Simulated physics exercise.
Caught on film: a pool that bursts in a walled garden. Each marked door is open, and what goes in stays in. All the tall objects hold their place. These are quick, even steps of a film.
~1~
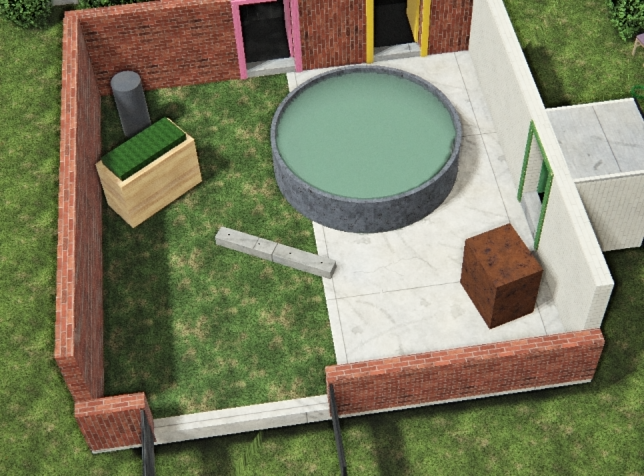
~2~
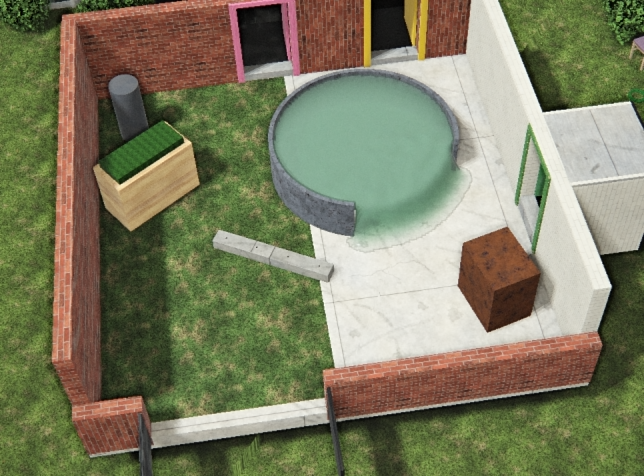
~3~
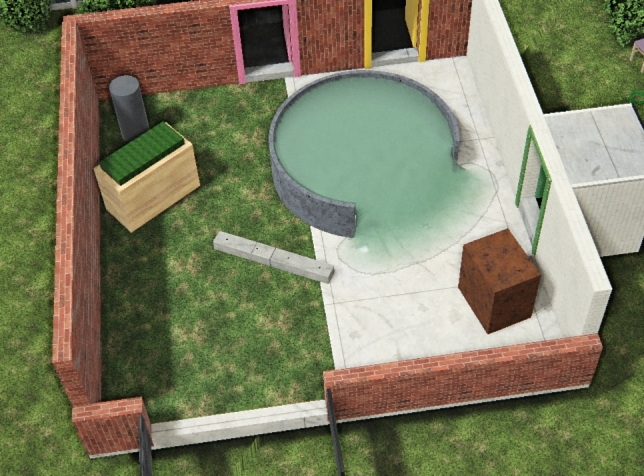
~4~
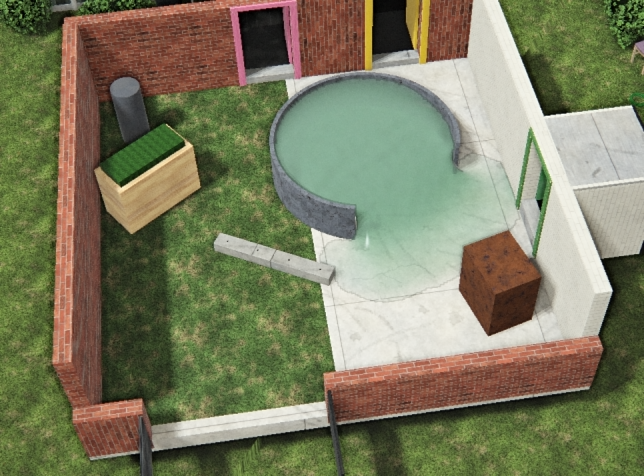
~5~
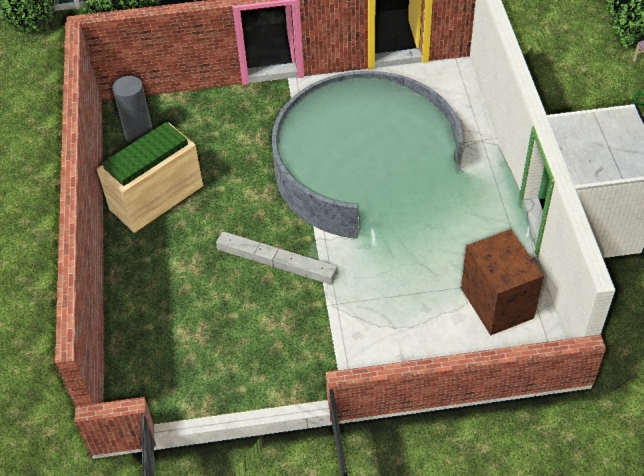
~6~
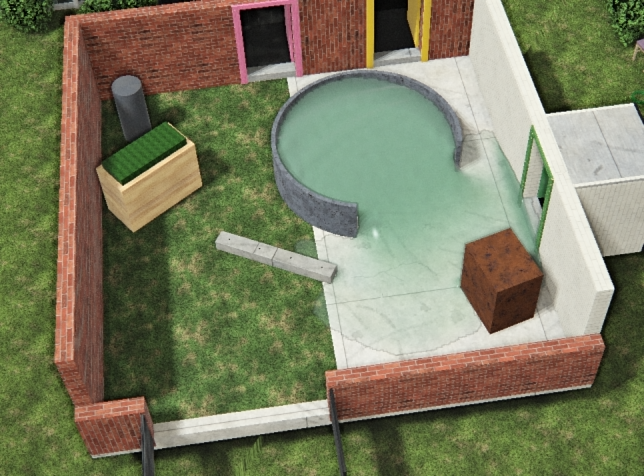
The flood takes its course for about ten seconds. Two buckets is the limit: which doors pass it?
One by one: The green door lets in a lot; the pink door admits no more than that; the yellow door admits no more than that.
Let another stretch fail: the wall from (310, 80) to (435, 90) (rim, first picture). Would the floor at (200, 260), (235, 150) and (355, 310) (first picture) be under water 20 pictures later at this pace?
One after the other: Clear, wet, dry.
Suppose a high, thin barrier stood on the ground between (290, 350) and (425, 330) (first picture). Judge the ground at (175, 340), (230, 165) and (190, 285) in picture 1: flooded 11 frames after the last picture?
As listed: No water, dry, no water.
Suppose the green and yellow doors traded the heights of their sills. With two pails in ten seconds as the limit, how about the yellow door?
Then: Yellow takes less.
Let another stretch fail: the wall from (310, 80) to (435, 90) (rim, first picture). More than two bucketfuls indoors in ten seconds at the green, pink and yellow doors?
Green holds; pink takes more; yellow takes more.
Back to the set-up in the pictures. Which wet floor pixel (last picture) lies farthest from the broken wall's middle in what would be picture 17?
I would point to (269, 407).
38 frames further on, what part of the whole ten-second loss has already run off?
Near 50 in a hundred.
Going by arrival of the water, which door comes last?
Last comes the door marked pink.
A moment on, water covers 30 % of the floor; the green door under two buckets in, the pink door not reached, the yellow door not reached.
Next, water covers 35 % of the floor; the green door over two buckets in, the pink door not reached, the yellow door not reached.
Then, water covers 50 % of the floor; the green door far over two buckets in, the pink door not reached, the yellow door wet at the sill, nothing in.
Later, water covers 80 % of the floor; the green door far over two buckets in, the pink door wet at the sill, nothing in, the yellow door wet at the sill, nothing in.
In the end, water covers 95 % of the floor; the green door far over two buckets in, the pink door wet at the sill, nothing in, the yellow door wet at the sill, nothing in.
